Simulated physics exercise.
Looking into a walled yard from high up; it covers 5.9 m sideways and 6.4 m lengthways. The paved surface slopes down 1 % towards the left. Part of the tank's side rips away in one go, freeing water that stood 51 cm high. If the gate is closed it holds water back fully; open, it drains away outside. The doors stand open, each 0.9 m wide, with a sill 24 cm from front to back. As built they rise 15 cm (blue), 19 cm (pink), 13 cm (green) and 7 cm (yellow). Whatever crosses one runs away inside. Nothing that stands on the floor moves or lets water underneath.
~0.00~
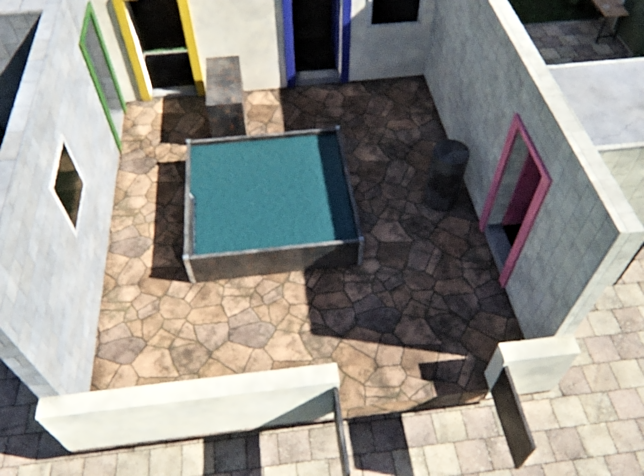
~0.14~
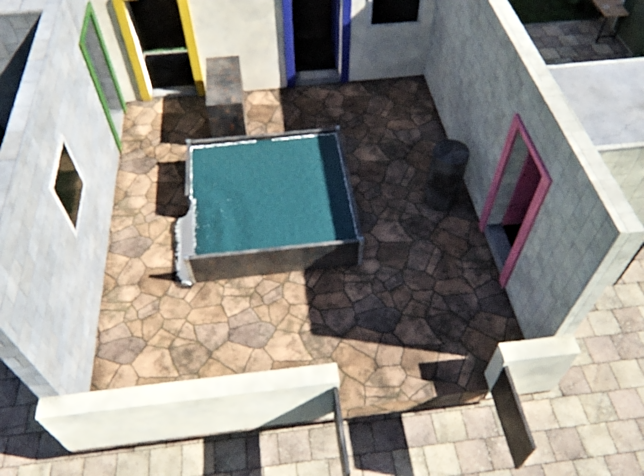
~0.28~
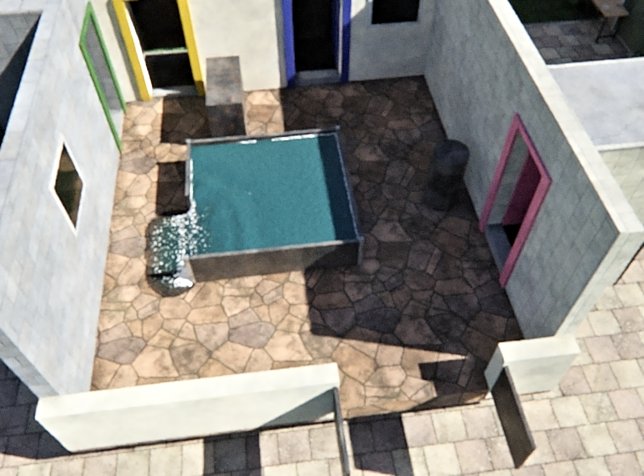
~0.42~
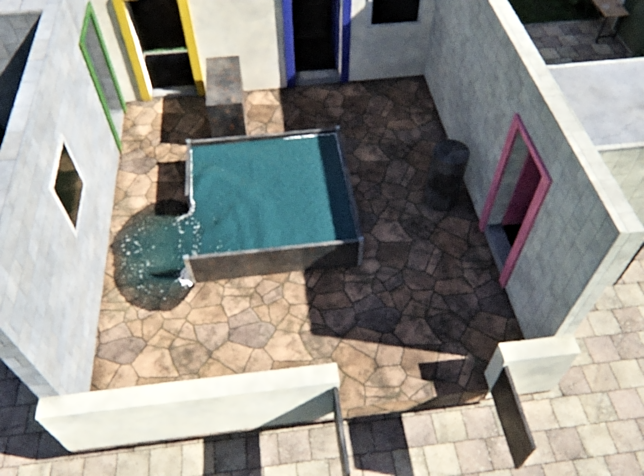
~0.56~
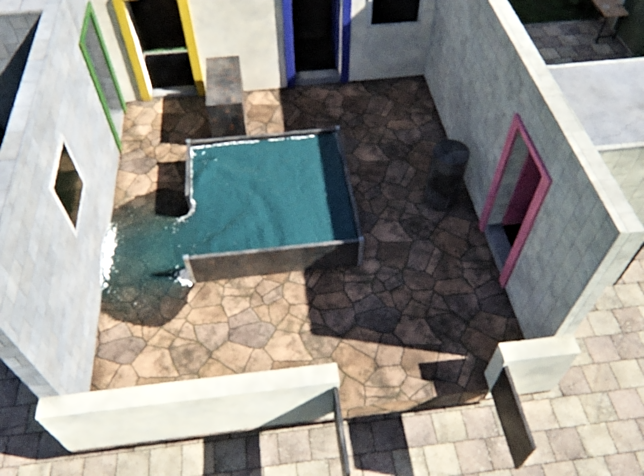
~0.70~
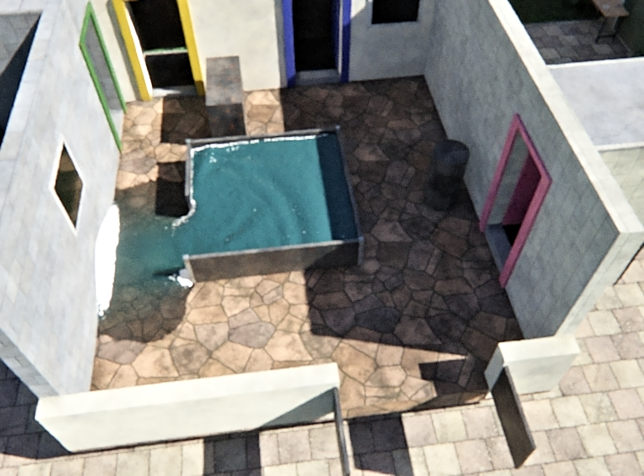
In this clip, a tank of teal water stands in a walled, stone-paved yard until part of its left side breaks open, and water pours out, spreading leftward across the paving and splashing white against the left wall.
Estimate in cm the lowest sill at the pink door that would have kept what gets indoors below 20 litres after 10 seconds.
About 8.5 cm.
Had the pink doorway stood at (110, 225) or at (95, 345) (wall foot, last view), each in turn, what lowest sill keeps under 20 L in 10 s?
About 27 and 17 cm.
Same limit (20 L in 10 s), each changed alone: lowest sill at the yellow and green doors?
Roughly 15 cm at yellow and 12.0 cm at green.
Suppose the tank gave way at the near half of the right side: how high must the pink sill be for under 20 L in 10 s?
Then roughly 26 cm.
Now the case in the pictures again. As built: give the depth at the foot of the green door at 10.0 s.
About 11.5 cm.
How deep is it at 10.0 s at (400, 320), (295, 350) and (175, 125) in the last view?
Roughly 7, 4 and 11 cm, in turn.
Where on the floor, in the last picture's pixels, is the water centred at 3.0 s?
Near (220, 235).
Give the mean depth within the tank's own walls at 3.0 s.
Roughly 28 cm on average.
After 1.4 s water covers 15 % of the floor, deepest (40 cm) near (119, 261); it has not reached the pink door.
After 3.0 s water covers 40 % of the floor, deepest (36 cm) near (89, 409); it has not reached the pink door.
After 10.0 s water covers 95 % of the floor, deepest (14 cm) near (87, 422); 9 cm at the pink door, 0 litres in over its 19 cm sill.
At the pink door as built, the water arrived by 4.6 s and peaked near 14 cm at 5.6 s.
Run again over the same 10 s with other heights there, 35 litres in over 7.5 cm, 8 litres over 10 cm. The limit of 20 litres is kept from about 8.5 cm up.
